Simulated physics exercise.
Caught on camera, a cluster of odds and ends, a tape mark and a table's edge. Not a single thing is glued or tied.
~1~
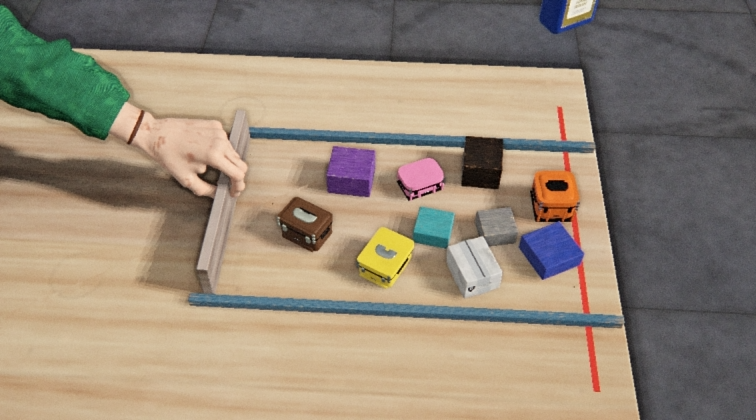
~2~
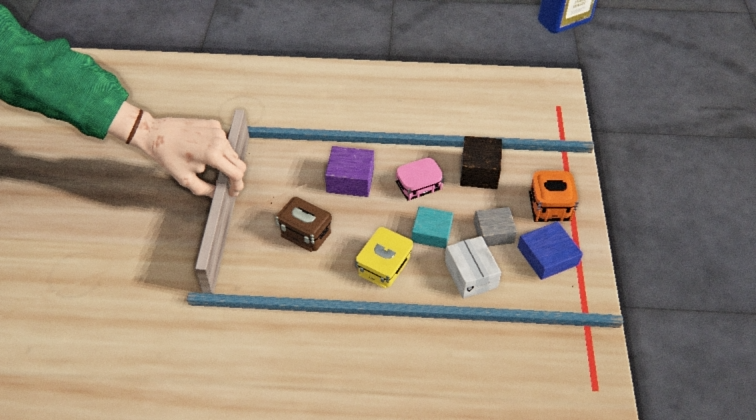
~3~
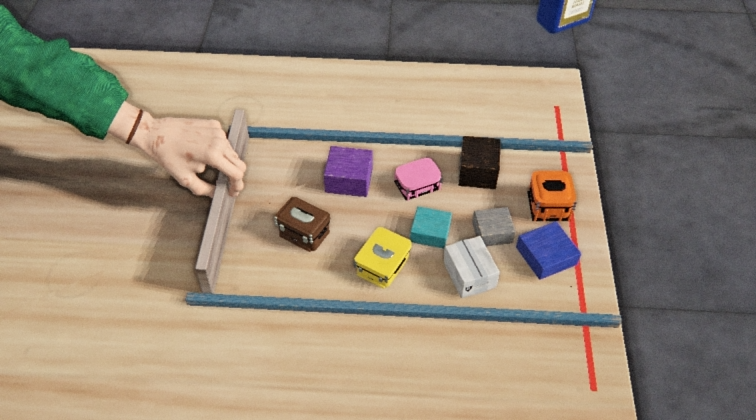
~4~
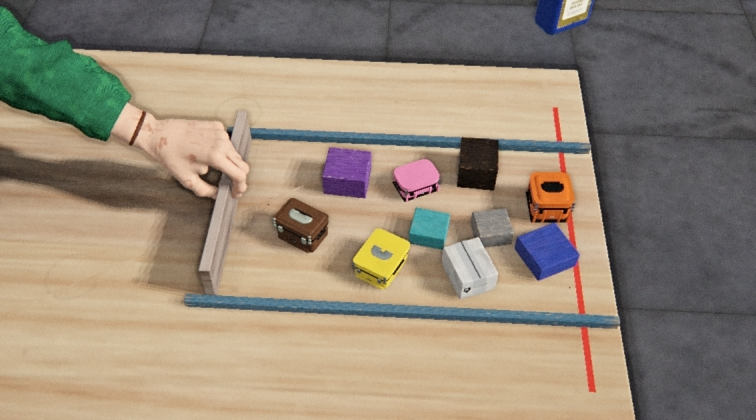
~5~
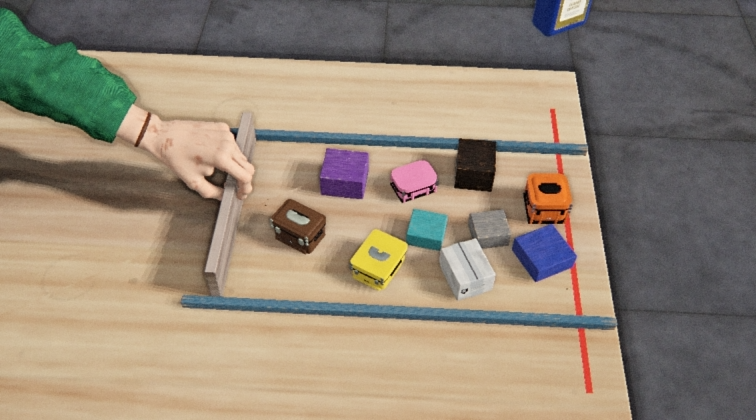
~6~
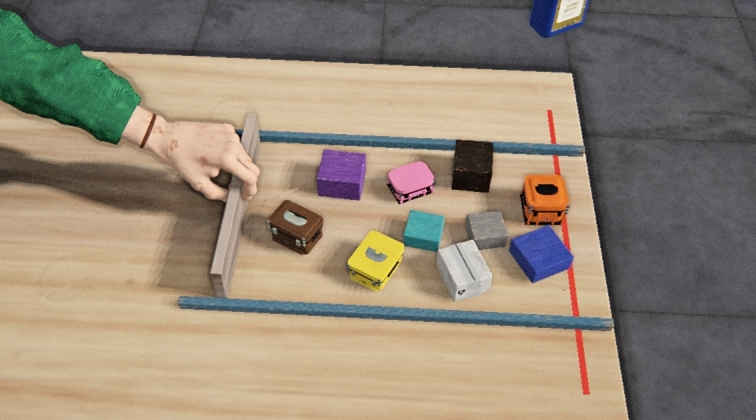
On a wooden table, a hand slides a board slightly right behind scattered blocks and cases.
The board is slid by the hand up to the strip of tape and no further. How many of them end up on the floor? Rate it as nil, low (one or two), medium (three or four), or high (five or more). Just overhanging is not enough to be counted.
High, five or more.
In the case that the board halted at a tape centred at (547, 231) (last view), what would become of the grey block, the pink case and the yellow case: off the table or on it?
Grey block goes off, pink case goes off, yellow case stays put.
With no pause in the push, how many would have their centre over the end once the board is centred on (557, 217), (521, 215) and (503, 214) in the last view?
In order: 7, 3, 3.
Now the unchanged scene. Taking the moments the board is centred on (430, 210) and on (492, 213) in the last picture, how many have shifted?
The first number is 10, the next one 10.
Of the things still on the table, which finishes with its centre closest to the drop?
Foremost: The yellow case.
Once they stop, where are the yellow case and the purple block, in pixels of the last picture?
You'll find the yellow case at roughly (604, 273) and the purple block at roughly (584, 186).
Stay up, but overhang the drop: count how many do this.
It totals 3.
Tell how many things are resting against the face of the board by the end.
That would be 3 of them.
Soon after, none off yet; orange case at rest near (544, 200); blue block at rest near (541, 254); grey block at rest near (486, 231).
After that, none off yet; orange case displaced about its own width near (578, 197); blue block displaced about its own width near (578, 270); grey block displaced well along near (565, 235).
In the end, the number that fall off is five or more; gone, pink case, turquoise block, white box, black block, grey block, blue block and orange case.
